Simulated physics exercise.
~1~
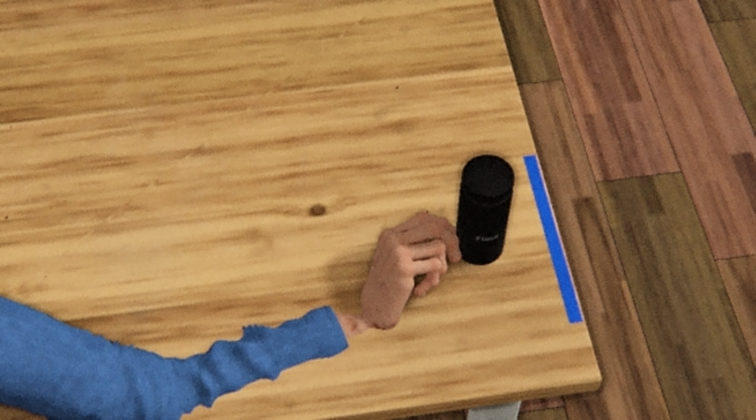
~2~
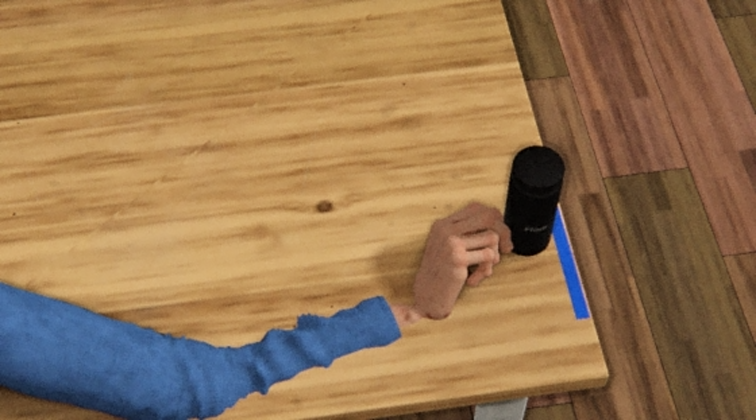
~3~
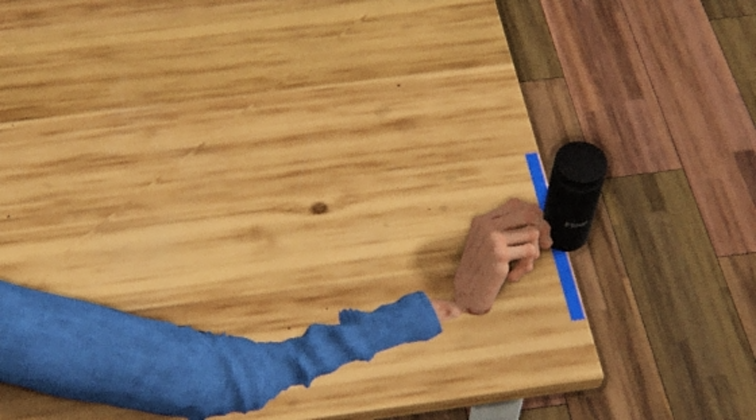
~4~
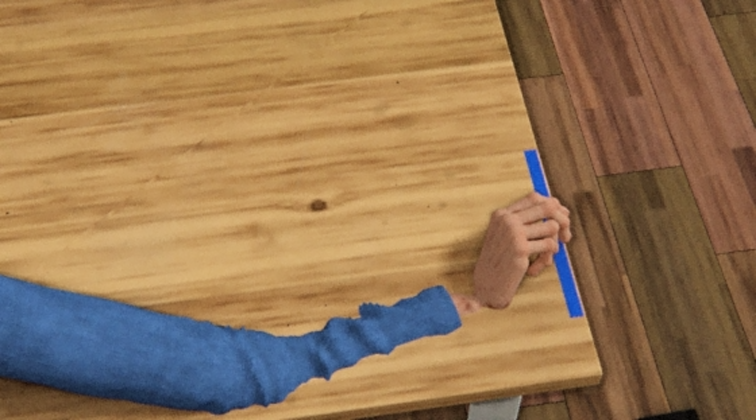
A hand pushes a black jar right across blue tape until it falls off the table.
